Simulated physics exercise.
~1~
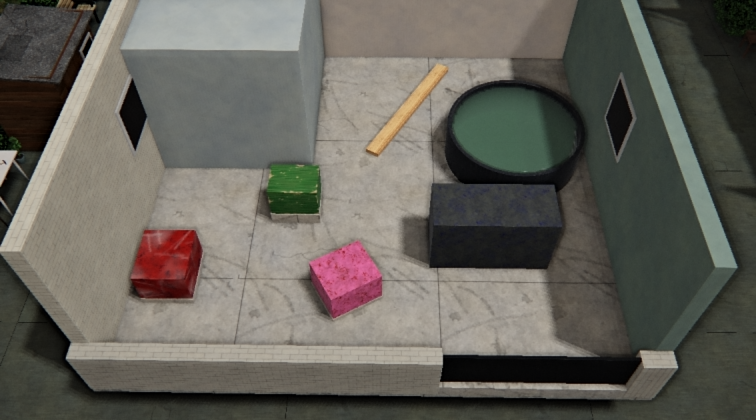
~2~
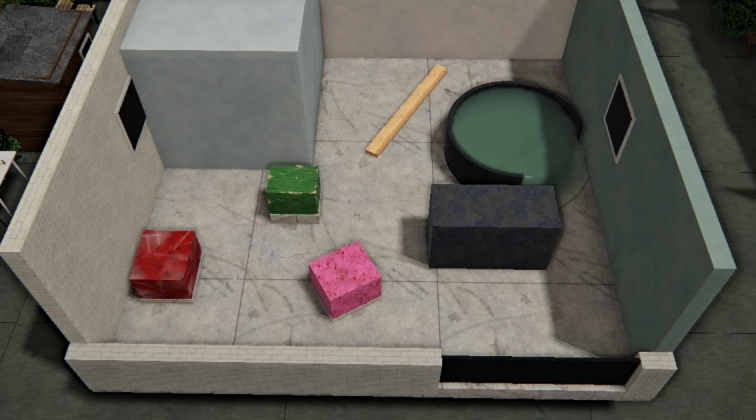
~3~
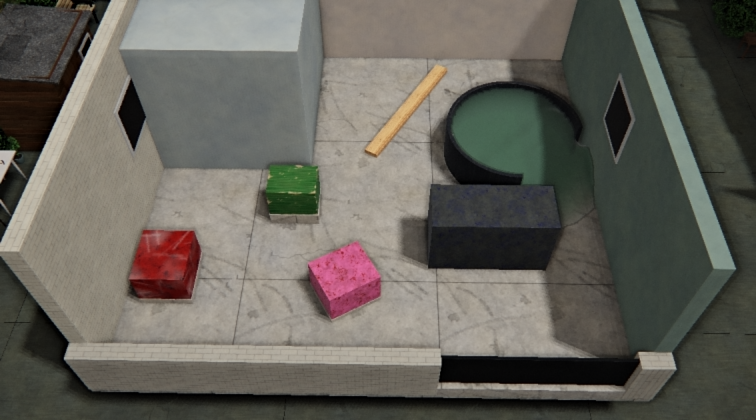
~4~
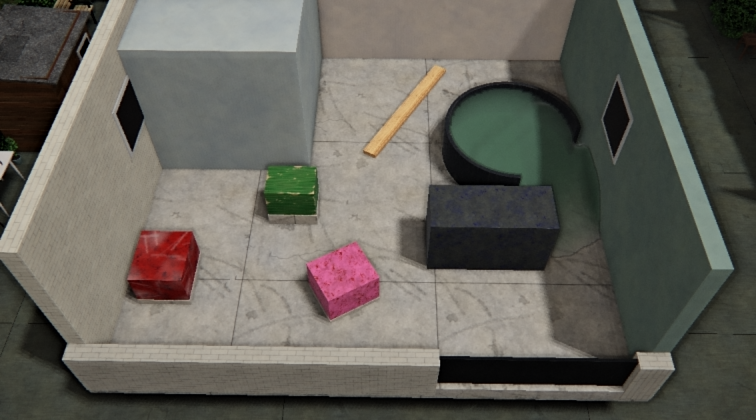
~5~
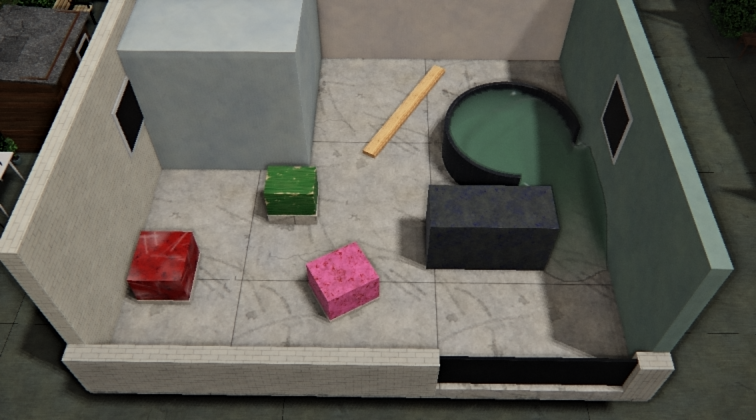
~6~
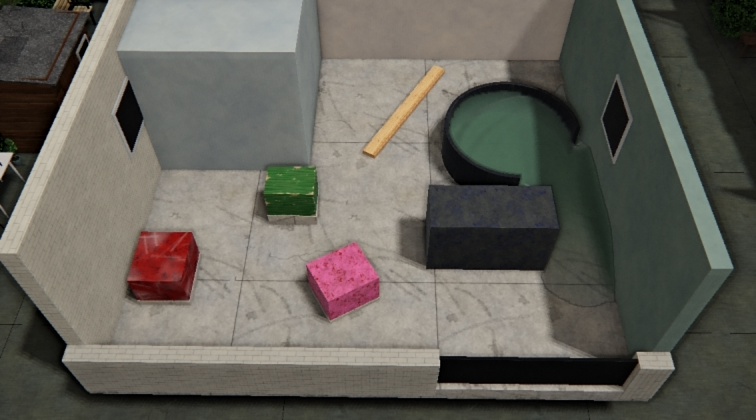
Round dark tank opening on its right side and green water spreading across the yard floor behind a dark block, coloured boxes staying still.
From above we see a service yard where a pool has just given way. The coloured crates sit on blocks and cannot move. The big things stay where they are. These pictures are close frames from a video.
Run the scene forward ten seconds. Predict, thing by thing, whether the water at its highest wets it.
Outcome: Green crate: Kept safe, red crate: Reached by water, pink crate: Reached by water.
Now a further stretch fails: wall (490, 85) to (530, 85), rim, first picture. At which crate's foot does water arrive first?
Answer: The green crate.
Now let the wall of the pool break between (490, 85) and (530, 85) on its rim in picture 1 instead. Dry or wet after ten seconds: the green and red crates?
As I see it, the green crate is not reached, and the red crate is not reached.
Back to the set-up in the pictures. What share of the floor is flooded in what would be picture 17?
It comes to roughly 25 in a hundred.
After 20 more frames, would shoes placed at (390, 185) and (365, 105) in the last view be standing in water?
The first place is inundated and the second is spared.
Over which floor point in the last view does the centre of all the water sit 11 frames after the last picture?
The balance point is around (534, 214).
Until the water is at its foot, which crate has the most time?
Easy - the crate marked red.
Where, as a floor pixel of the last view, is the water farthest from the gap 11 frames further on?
The farthest point of the front sits at (359, 371).
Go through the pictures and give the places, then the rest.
The first frame shows the round tank at (515, 128) is whole and still.
In the second frame, water pours out at (562, 178) and has run to (581, 153).
In the third frame, water pours out at (560, 181) and has run to a hidden place.
In the fourth frame, water pours out at (558, 182) and has run to a hidden place.
In the fifth frame, water pours out at (558, 182) and has run to (568, 106).
In the sixth frame, the front is at (563, 89), out from the gap at (558, 182).
A moment on, water covers 20 % of the floor; the green crate not reached, the red crate not reached, the pink crate not reached.
Next, water covers 25 % of the floor; the green crate not reached, the red crate not reached, the pink crate not reached.
Then, water covers 50 % of the floor; the green crate water round its plinth, the red crate water round its plinth, the pink crate water round its plinth.
Later, water covers 80 % of the floor; the green crate water round its plinth, the red crate water round its plinth, the pink crate water round its plinth.
In the end, water covers 95 % of the floor; the green crate stayed above the water, the red crate was topped, the pink crate was topped.
